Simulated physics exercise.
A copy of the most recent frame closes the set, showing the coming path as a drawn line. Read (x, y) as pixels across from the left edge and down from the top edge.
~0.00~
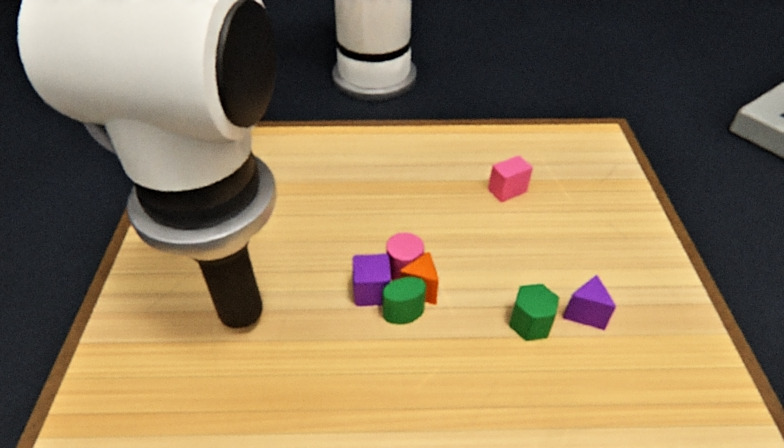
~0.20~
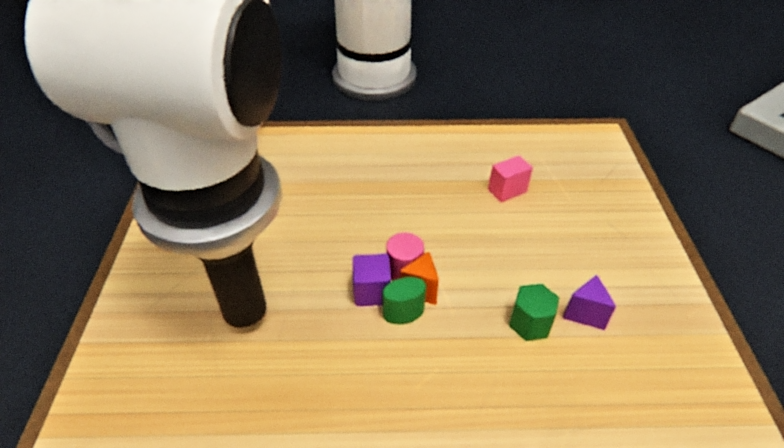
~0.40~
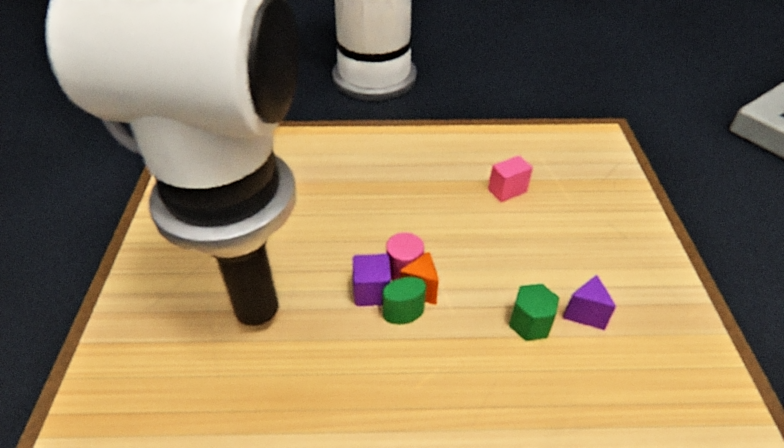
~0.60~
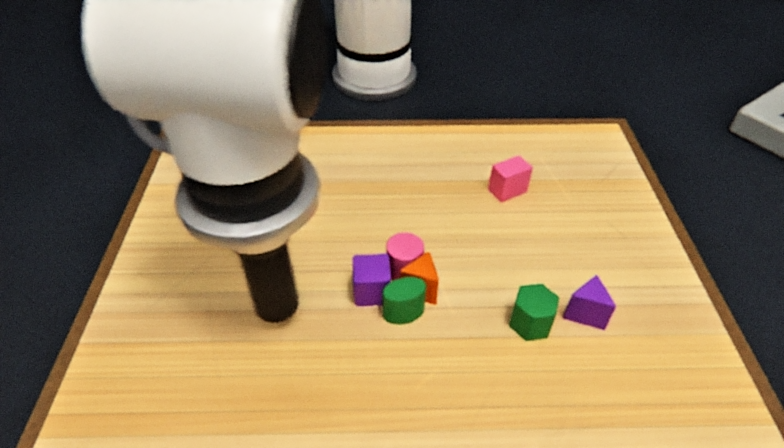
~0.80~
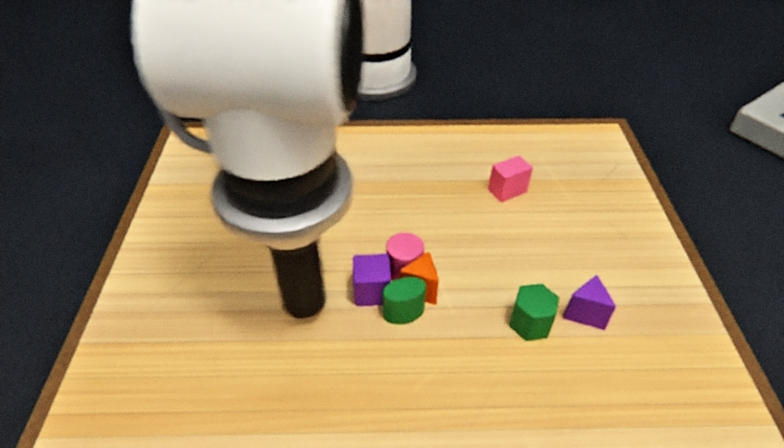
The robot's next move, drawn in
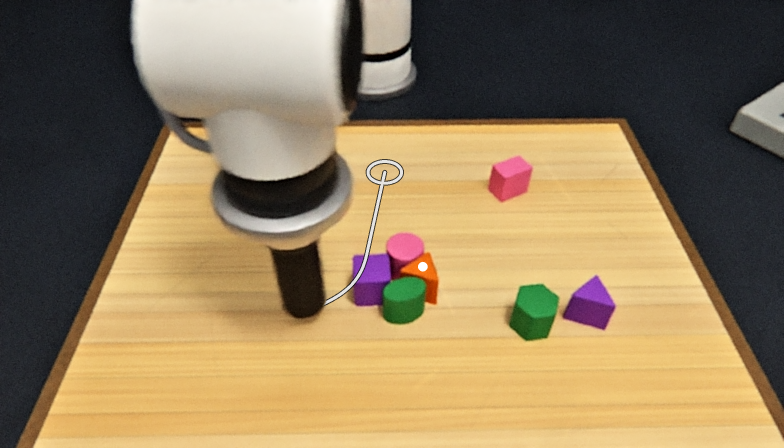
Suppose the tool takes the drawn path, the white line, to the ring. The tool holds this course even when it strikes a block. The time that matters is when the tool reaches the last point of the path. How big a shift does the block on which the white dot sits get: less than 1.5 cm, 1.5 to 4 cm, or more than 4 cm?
The block winds up within 1.5 cm of where it is now.
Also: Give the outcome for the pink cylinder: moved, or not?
Gets moved.
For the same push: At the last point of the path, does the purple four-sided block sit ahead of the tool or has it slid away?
It slips away.
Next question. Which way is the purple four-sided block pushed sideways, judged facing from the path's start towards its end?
It shifts rightward.
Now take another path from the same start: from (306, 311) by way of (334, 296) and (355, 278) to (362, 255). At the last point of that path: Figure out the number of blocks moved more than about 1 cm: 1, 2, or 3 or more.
It will shift two blocks.
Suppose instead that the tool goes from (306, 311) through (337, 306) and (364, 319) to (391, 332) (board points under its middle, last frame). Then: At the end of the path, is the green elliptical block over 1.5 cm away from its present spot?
Yes
The line goes from (306, 311) via (362, 268) and (375, 216), ending at (385, 172); the dot is on the orange triangular block.
What follows on the original path. One third of the way, tool (362, 258); purple four-sided block (399, 254), turned 30° clockwise; pink cylinder (432, 236); orange triangular block (434, 266).
Two thirds of the way, tool (375, 206); purple four-sided block (399, 254), turned 30° clockwise; pink cylinder (432, 236); orange triangular block (434, 266).
At the end, tool (385, 162); purple four-sided block (399, 254), turned 30° clockwise; green elliptical block unmoved; pink cylinder (432, 236); orange triangular block (434, 266).
